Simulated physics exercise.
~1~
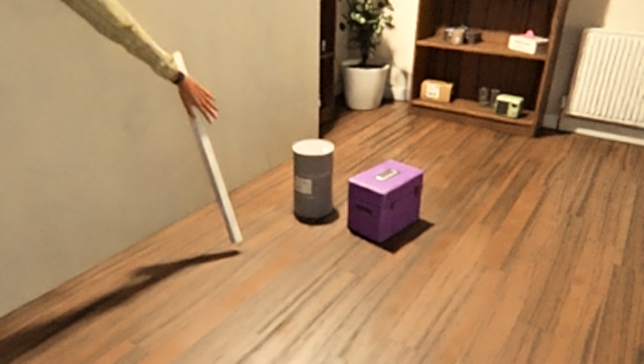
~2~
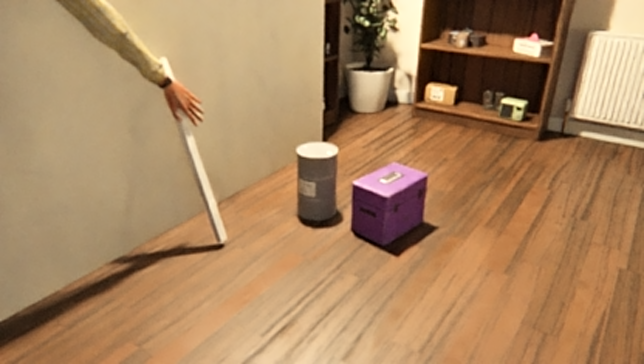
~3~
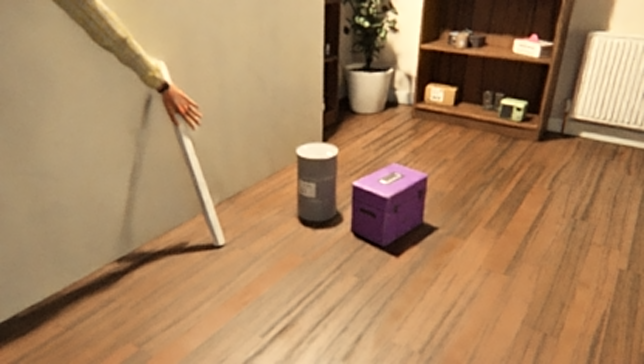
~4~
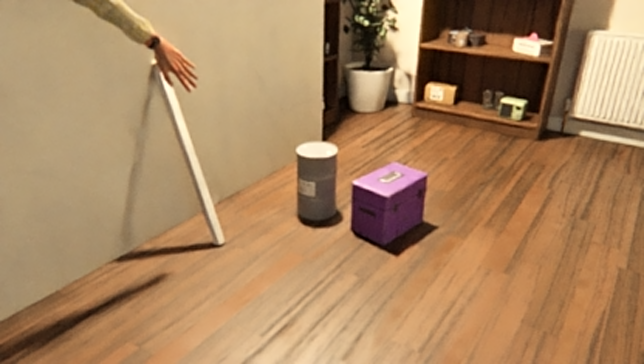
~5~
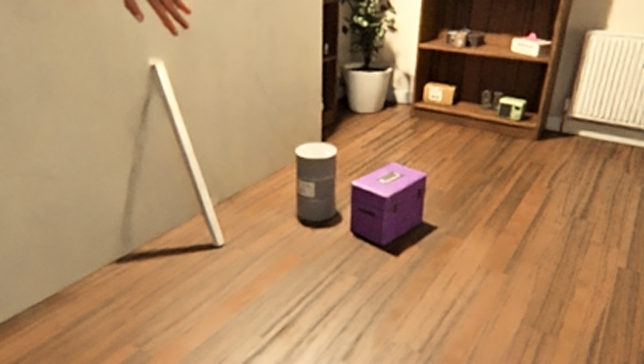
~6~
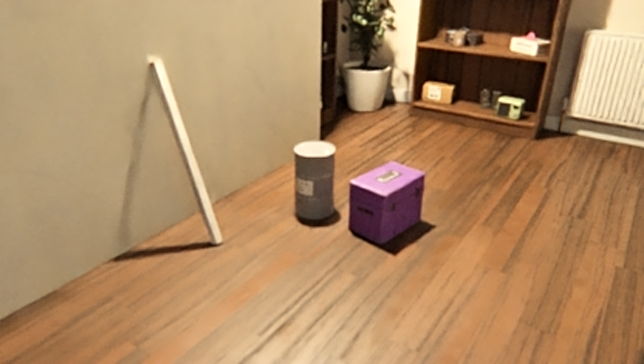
The clip opens on a wooden floor where a hand reaches in from the upper left, holding a long white pole at a slant beside a pale wall. A grey canister and a purple toolbox stand nearby, with a potted plant, a shelf and a radiator behind. The hand shifts the pole a little to the left and rests it against the wall. The fingers then open, and the hand draws back up and out of view. The pole stays leaning on the wall, while the canister and toolbox remain in their places.
